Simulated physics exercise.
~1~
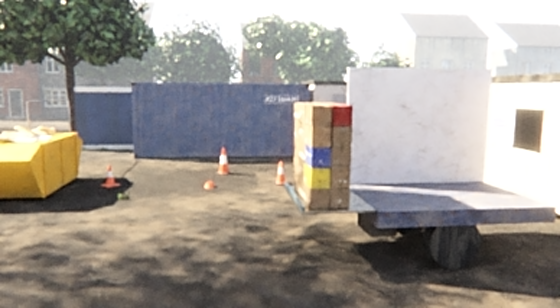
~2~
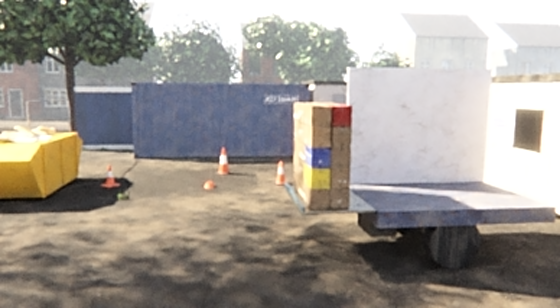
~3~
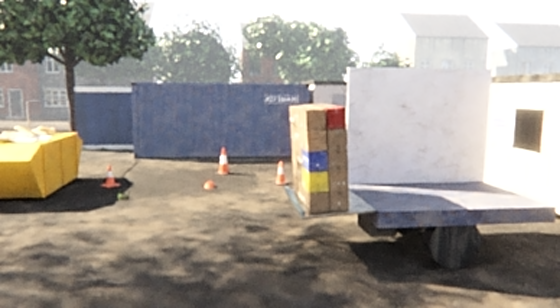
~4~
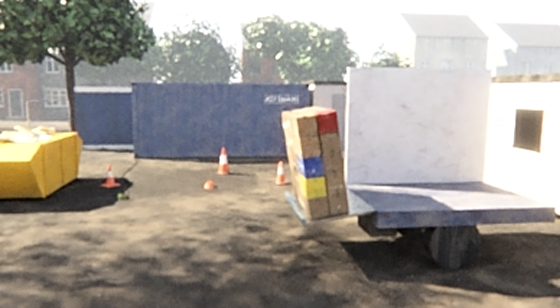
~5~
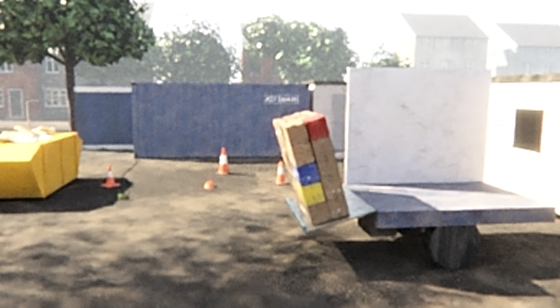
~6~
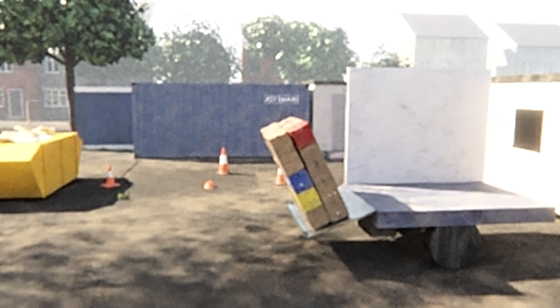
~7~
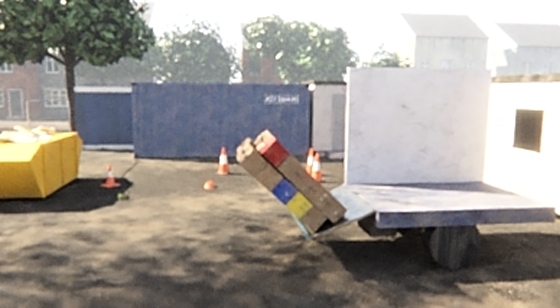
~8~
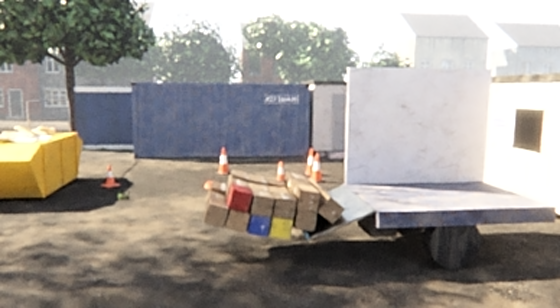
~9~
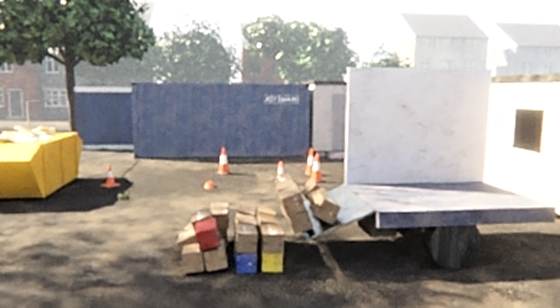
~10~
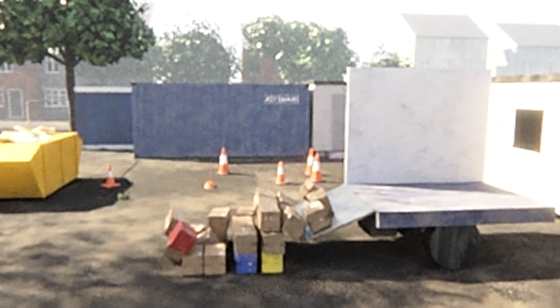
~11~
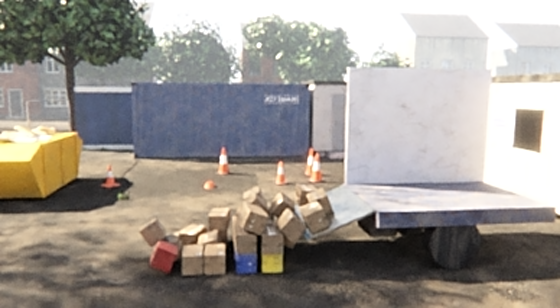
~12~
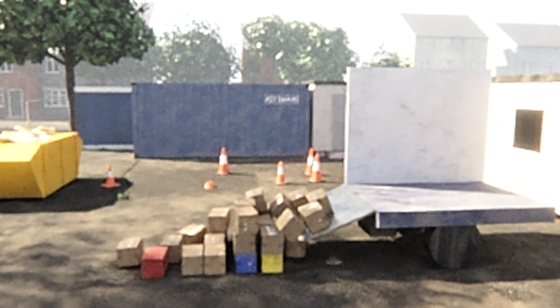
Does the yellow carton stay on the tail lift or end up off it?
The yellow carton ends up off the tail lift. It topples left with the stack and comes to rest on the ground.
